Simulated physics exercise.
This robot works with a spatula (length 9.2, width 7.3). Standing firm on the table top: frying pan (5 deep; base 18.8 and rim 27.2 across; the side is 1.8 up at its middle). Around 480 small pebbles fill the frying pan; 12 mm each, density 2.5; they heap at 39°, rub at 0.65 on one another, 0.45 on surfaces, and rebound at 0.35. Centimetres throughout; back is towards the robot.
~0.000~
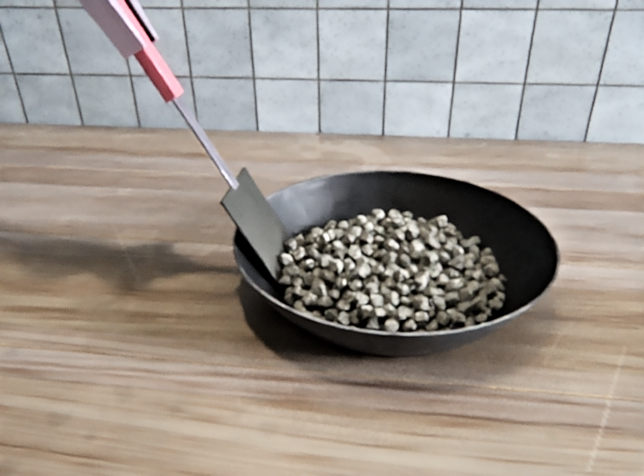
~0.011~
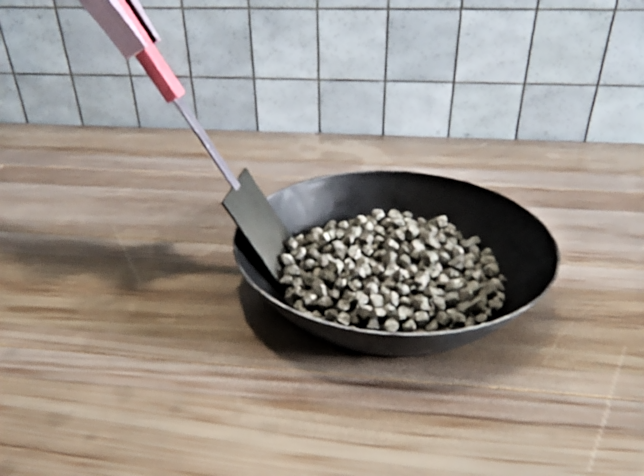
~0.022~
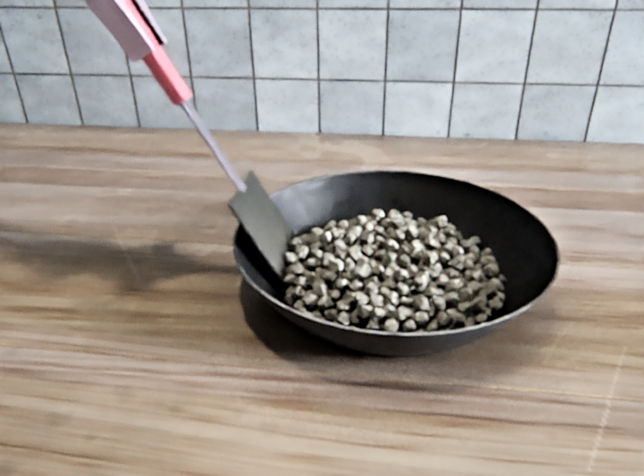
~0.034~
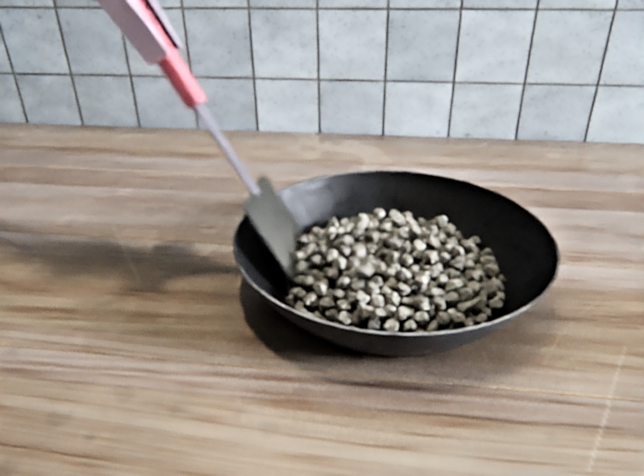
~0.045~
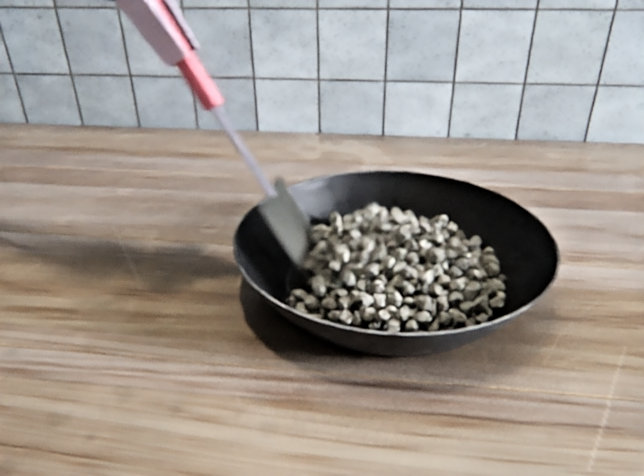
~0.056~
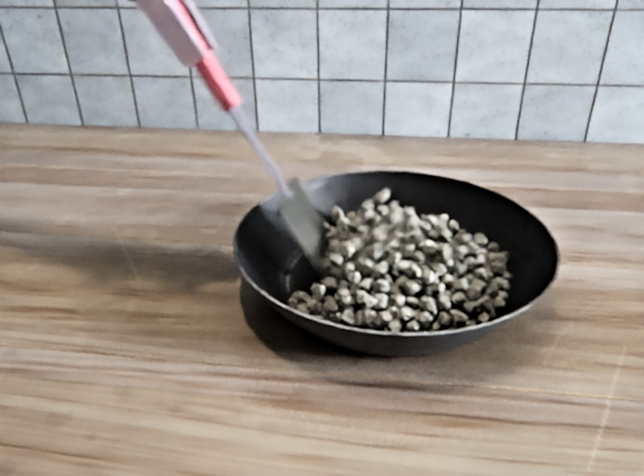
A dark frying pan heaped with small grey-green pebbles sits on a wood-grain table top before a pale tiled wall, seen from slightly above by a still camera. A grey spatula with a pink and red handle slants down from the upper left into the pan's left side. The spatula barely moves at first, then slides rightward, pushing the nearby pebbles into a slightly higher heap.
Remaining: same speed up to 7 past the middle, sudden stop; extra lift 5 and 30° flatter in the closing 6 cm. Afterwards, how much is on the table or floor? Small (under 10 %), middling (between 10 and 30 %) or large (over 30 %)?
On the table or floor the share is middling, between 10 and 30 %.
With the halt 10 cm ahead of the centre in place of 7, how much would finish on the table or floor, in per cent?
In that case some 30 per cent.
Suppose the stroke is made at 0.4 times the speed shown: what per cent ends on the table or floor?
About 0 per cent.
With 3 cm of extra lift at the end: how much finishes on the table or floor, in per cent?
Some 15 per cent.
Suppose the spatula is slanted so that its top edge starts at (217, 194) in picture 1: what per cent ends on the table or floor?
About 20 per cent.
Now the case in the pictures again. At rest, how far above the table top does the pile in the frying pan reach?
Some 5.5 cm.
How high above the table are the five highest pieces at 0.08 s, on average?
About 8 cm.
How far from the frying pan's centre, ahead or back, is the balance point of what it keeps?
Some 4.0 cm ahead.
After 0.08 s, sloping 61°, highest piece 9 above the table; 484 in the frying pan.
After 0.11 s, sloping 53°, highest piece 11 above the table; 483 in the frying pan, 1 on the blade or in flight.
After 0.32 s, sloping 31°, highest piece 9 above the table; 402 in the frying pan, 63 on the table or floor, 19 on the blade or in flight.
After 1.38 s, sloping 31°, highest piece 5 above the table; 402 in the frying pan, 82 on the table or floor.
In the end, 402 in the frying pan, 82 on the table or floor. That is 17 % on the table or floor.
